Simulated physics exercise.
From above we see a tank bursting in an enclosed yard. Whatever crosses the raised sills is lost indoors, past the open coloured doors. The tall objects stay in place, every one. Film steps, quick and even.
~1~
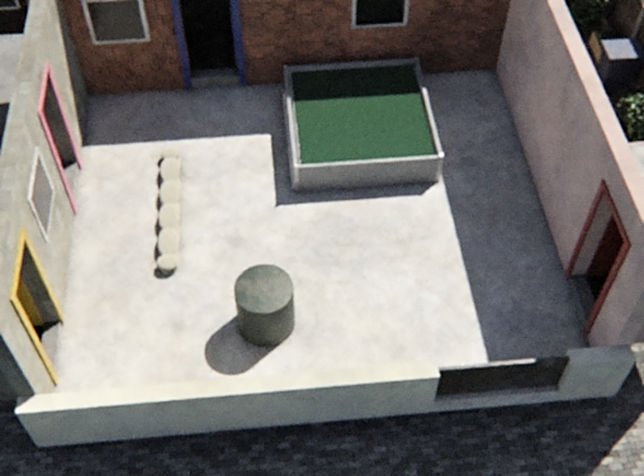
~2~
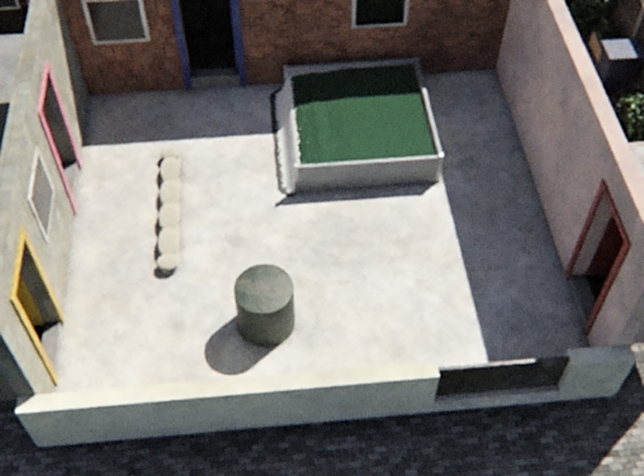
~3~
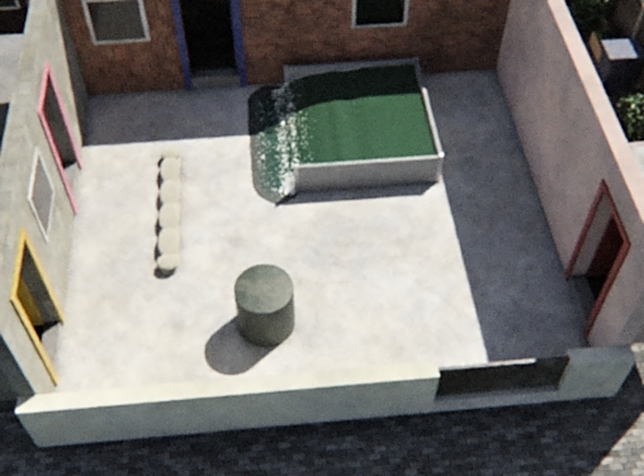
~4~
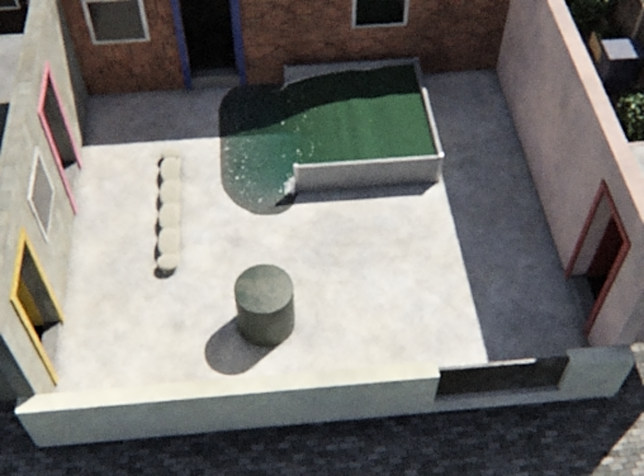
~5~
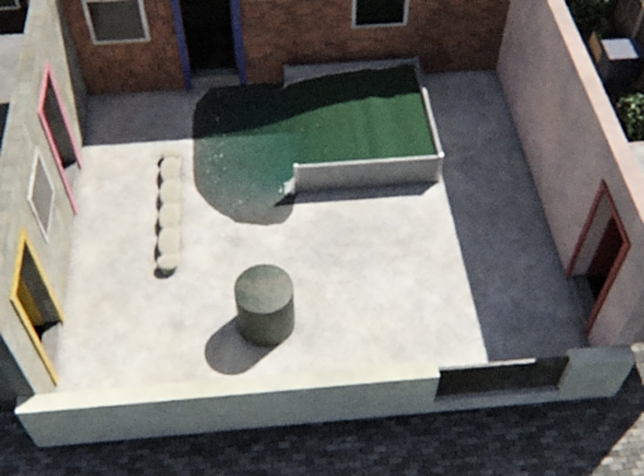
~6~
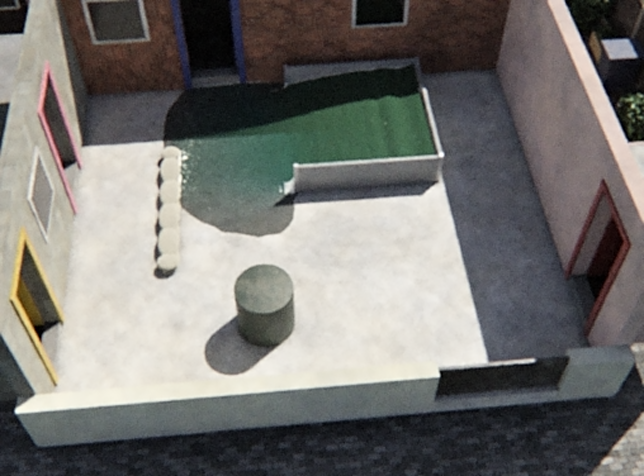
In a walled yard seen from above, a rectangular tank of green water stands whole near the back wall. Its left side gives way and water pours out through the gap, spreading leftward and forward over the pale ground in a rounded sheet until it reaches the row of low rounded posts.
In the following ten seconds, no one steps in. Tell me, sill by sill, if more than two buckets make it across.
In order: The yellow door gets overwhelmed honestly; the blue door copes honestly; the pink door copes honestly; the red door copes honestly.
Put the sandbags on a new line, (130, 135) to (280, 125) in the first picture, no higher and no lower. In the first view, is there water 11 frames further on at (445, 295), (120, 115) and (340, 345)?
In turn: Spared, submerged, spared.
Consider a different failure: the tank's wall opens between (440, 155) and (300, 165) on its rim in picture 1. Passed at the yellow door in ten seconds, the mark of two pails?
Yellow door: Tops the limit.
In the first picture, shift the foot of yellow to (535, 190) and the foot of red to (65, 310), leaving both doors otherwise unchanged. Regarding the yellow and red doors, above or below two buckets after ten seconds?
As it turns out, the yellow door keeps within it while the red door keeps within it.
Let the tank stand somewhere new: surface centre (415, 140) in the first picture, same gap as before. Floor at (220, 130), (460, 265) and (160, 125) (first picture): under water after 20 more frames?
Log: Flood; no flood; flood.
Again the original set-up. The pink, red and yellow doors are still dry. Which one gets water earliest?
That would be the pink one, ahead of the rest.
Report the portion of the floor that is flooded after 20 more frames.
Some 45 per cent.
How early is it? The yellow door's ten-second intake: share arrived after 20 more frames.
Something like 0 in a hundred.
A moment on, water covers 25 % of the floor; the yellow door not reached, the blue door wet at the sill, nothing in, the pink door not reached, the red door not reached.
Next, water covers 30 % of the floor; the yellow door not reached, the blue door wet at the sill, nothing in, the pink door wet at the sill, nothing in, the red door not reached.
Then, water covers 45 % of the floor; the yellow door wet at the sill, nothing in, the blue door wet at the sill, nothing in, the pink door wet at the sill, nothing in, the red door not reached.
Later, water covers 70 % of the floor; the yellow door under two buckets in, the blue door wet at the sill, nothing in, the pink door wet at the sill, nothing in, the red door not reached.
In the end, water covers 90 % of the floor; the yellow door over two buckets in, the blue door wet at the sill, nothing in, the pink door wet at the sill, nothing in, the red door wet at the sill, nothing in.
